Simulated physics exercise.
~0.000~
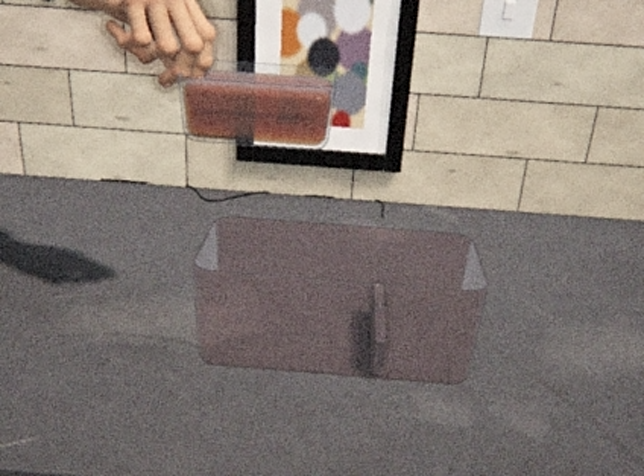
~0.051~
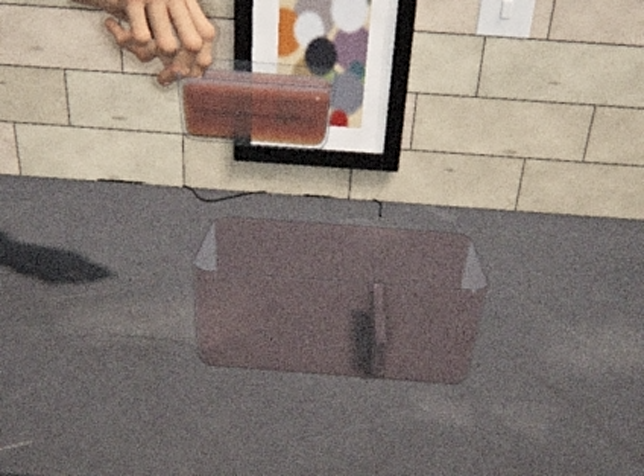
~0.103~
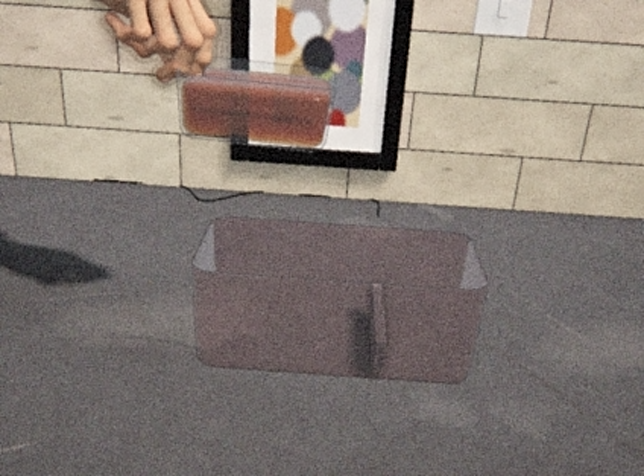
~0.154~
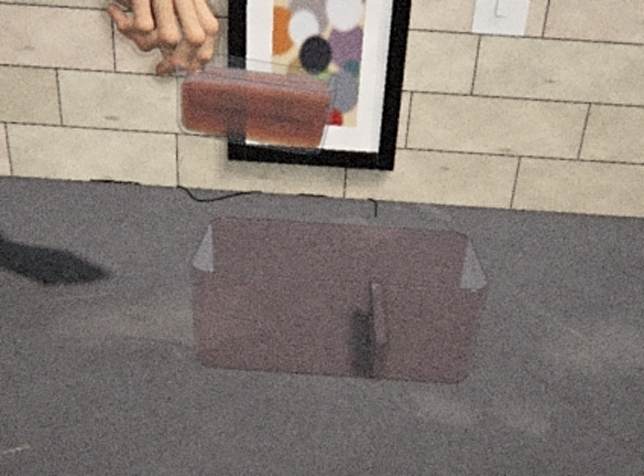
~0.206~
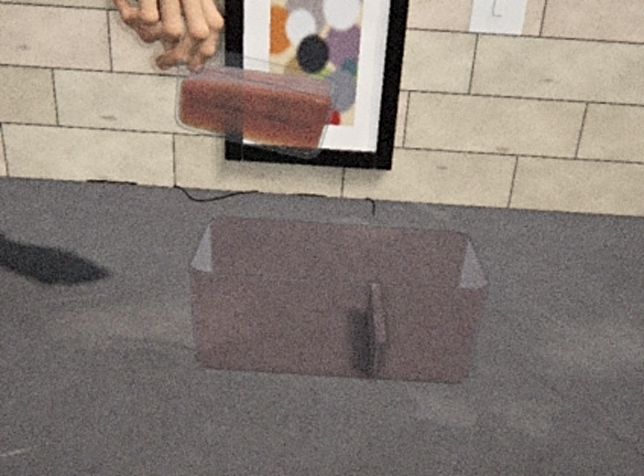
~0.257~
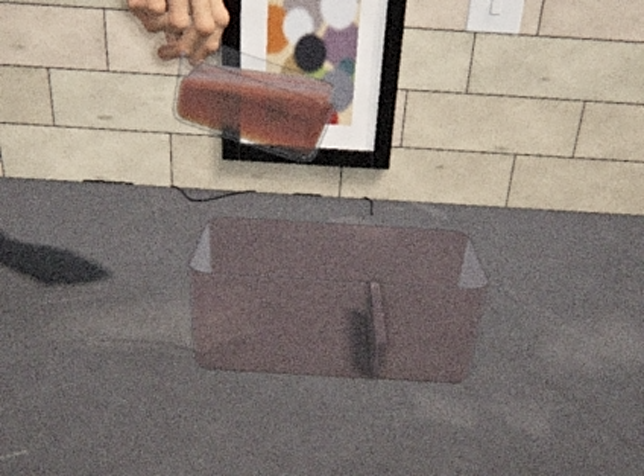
At the start, a hand at the upper left holds a clear oblong tub of reddish-brown tea level, above an empty, see-through long basin on a gray counter. The tub then tilts slowly, its right end dipping slightly lower, while the basin stays still and empty below.
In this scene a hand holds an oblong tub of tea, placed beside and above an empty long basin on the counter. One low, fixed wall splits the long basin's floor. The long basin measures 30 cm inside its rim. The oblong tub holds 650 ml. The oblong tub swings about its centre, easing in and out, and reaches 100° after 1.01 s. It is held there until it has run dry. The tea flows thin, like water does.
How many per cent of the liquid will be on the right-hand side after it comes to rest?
Some 56 per cent will be on the right-hand side.
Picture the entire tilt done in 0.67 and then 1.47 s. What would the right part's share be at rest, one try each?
Around 45 per cent first, around 65 per cent next.
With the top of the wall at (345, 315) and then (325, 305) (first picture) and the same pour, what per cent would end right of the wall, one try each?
First 70, then 80 per cent.
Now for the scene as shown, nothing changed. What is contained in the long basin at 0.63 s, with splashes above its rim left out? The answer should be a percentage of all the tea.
I reckon close to 24 percent of it.
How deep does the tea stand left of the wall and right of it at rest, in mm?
I'd expect close to 10 mm on the left and close to 30 mm on the right.
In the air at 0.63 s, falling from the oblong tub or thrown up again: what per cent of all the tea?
Some 44 % is the figure.
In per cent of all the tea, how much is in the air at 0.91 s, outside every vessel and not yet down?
Something like 5 per cent is in the air then.
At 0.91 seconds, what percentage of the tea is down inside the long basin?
Near 86 in a hundred.
After 0.63 s the tilt is 69° and 31 per cent is still to pour, 4 is left of the wall and 20 right of it.
After 0.91 s the tilt is 98° and 6 per cent is still to pour, 28 is left of the wall and 57 right of it.
After 1.20 s the tilt is 100° and 0 per cent is still to pour, 39 is left of the wall and 56 right of it.
After 1.51 s the tilt is 100° and 0 per cent is still to pour, 41 is left of the wall and 56 right of it.
In the end 41 per cent lies left of the wall, 56 right of it and 4 outside.
